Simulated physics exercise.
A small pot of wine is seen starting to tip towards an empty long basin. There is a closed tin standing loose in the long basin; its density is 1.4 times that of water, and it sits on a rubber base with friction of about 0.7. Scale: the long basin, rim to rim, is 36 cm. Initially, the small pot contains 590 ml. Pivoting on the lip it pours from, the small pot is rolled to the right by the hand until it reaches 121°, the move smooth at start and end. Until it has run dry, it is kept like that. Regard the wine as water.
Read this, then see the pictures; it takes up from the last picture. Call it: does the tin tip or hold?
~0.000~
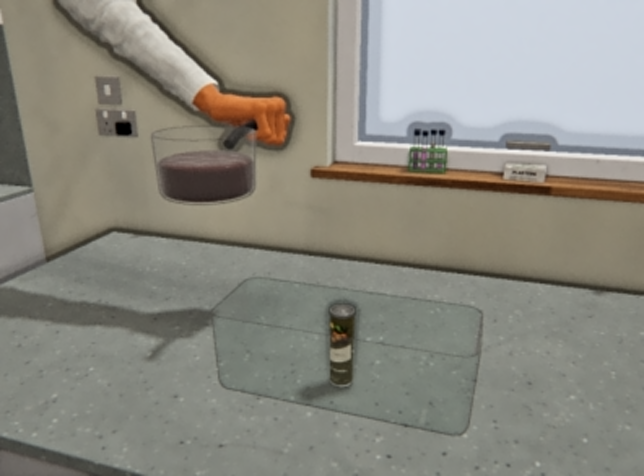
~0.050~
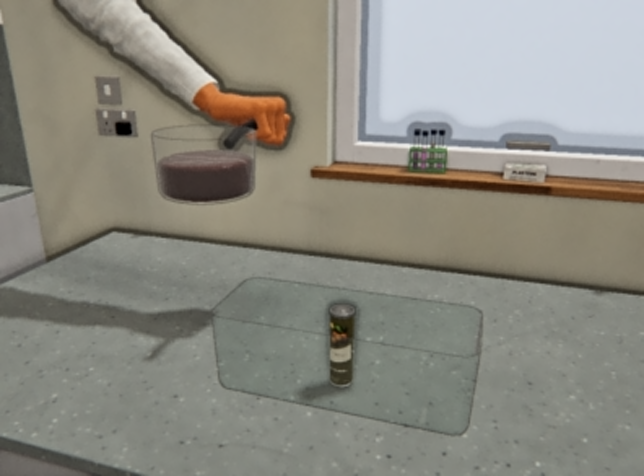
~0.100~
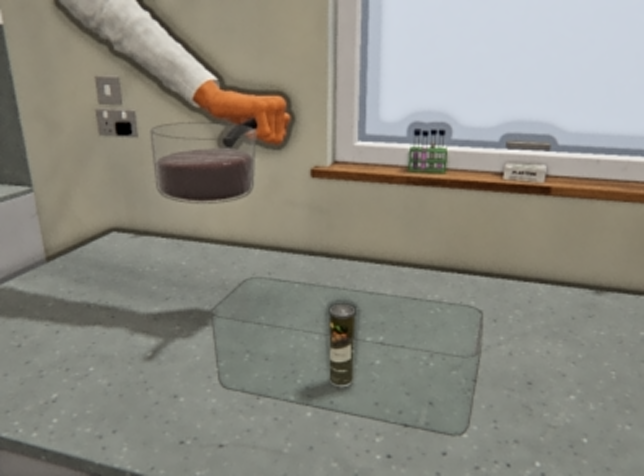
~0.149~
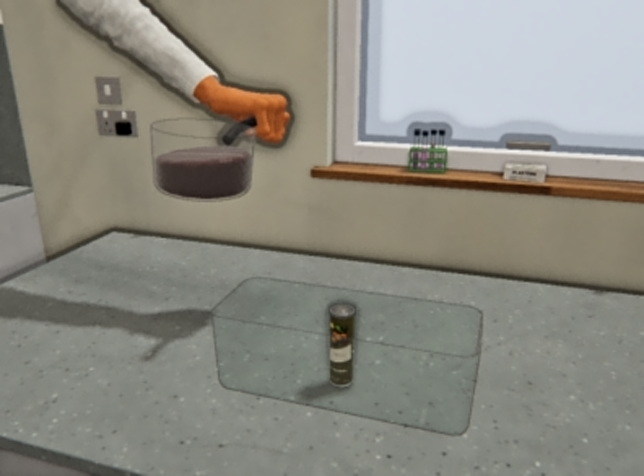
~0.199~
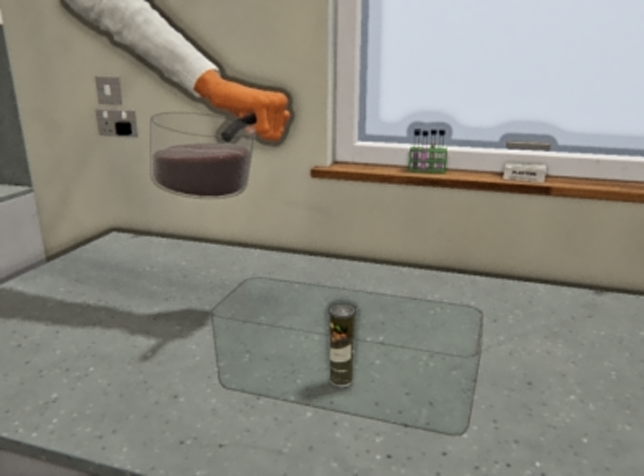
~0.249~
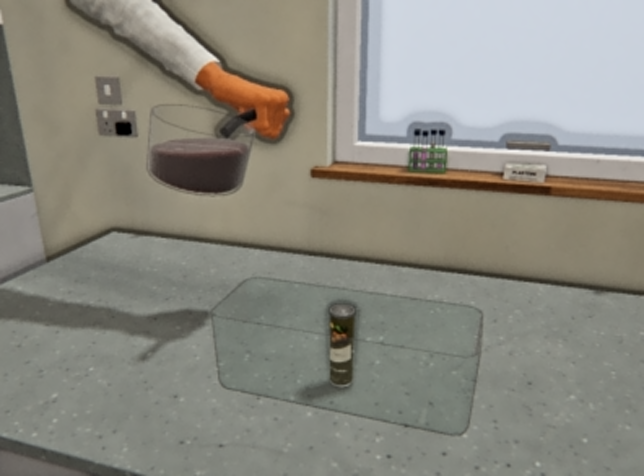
It holds.
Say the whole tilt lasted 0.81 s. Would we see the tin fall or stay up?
After the tilt, the tin is still standing.
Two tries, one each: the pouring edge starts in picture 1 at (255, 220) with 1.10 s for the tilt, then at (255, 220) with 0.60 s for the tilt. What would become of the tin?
First it topples; then it goes over.
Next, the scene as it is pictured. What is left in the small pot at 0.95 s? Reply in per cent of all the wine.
8 in a hundred, give or take.
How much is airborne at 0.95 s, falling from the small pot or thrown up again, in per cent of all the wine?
36 per cent or so.
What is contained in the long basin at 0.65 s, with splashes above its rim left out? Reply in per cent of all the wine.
Some 0 per cent.
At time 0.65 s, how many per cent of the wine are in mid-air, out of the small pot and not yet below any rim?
It comes to about 30 percent.
After 0.65 s the tilt is 78° and 70 per cent is still to pour; the tin stands where it began.
After 0.95 s the tilt is 116° and 8 per cent is still to pour; the tin stands where it began.
After 1.26 s the tilt is 121° and 0 per cent is still to pour; the tin stands where it began.
After 1.60 s the tilt is 121° and 0 per cent is still to pour; the tin stands where it began.
In the end the tin stands where it began.
